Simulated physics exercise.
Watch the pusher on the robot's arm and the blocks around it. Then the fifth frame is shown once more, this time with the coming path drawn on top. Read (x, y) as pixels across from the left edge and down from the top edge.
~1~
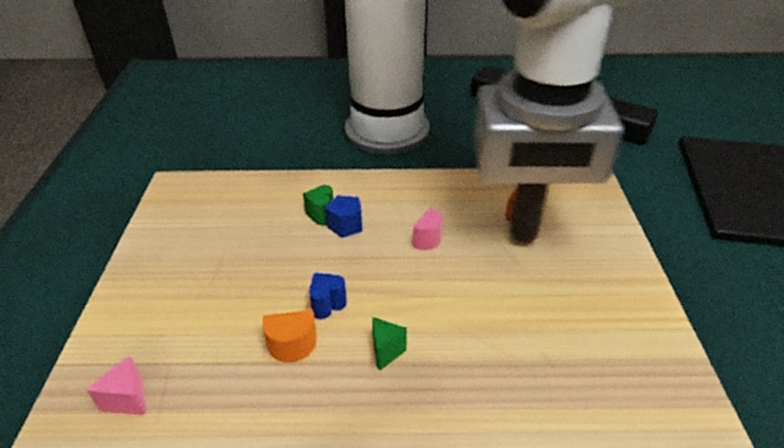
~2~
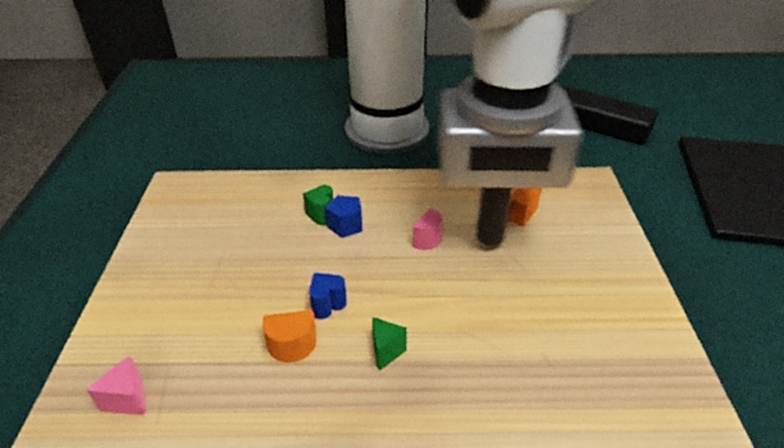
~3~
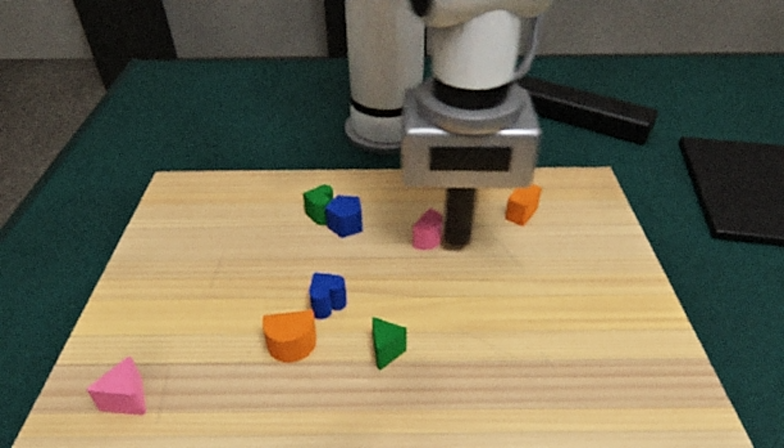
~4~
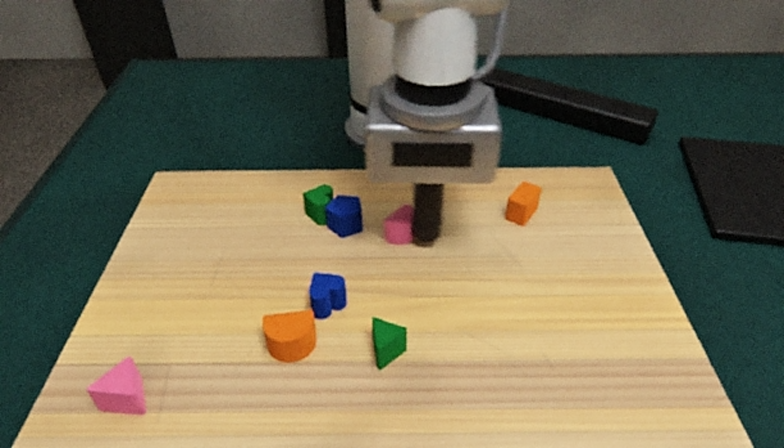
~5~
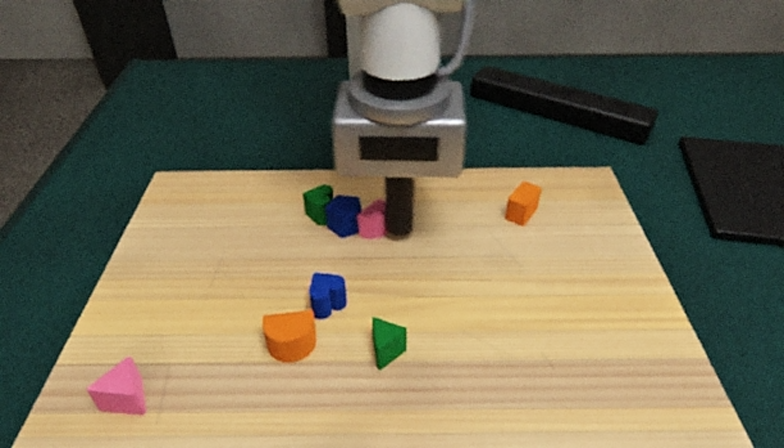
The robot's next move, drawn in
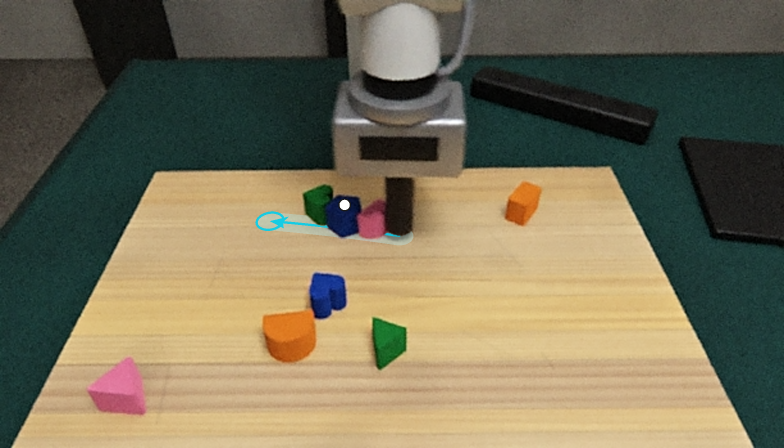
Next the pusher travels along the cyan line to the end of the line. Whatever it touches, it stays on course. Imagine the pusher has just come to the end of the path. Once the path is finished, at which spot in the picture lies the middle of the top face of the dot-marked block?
It ends at (215, 206).
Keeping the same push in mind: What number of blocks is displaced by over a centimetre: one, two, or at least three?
By the end of the path, three or more blocks have moved more than about a centimetre.
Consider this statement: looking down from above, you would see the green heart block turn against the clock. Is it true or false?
That statement is not accurate.
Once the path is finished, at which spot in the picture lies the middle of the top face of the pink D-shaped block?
At (240, 202).
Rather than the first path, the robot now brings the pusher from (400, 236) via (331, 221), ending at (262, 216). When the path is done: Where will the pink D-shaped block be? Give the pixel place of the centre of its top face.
In the picture, that point is around (233, 206).
Path on the board, in a line from (400, 236) to (270, 221); the dot is on the blue pentagonal block.
What follows on the original path. One third of the way, pusher at (355, 222); green heart block at (302, 189), turned 80° clockwise; blue pentagonal block at (304, 206); pink D-shaped block at (328, 208), turned 35° anticlockwise.
Two thirds of the way, pusher at (311, 217); green heart block at (298, 187), turned 95° clockwise; blue pentagonal block at (259, 204); pink D-shaped block at (284, 204), turned 45° anticlockwise.
At the end, pusher at (269, 213); green heart block at (298, 187), turned 95° clockwise; blue pentagonal block at (215, 206); pink D-shaped block at (240, 202), turned 55° anticlockwise.
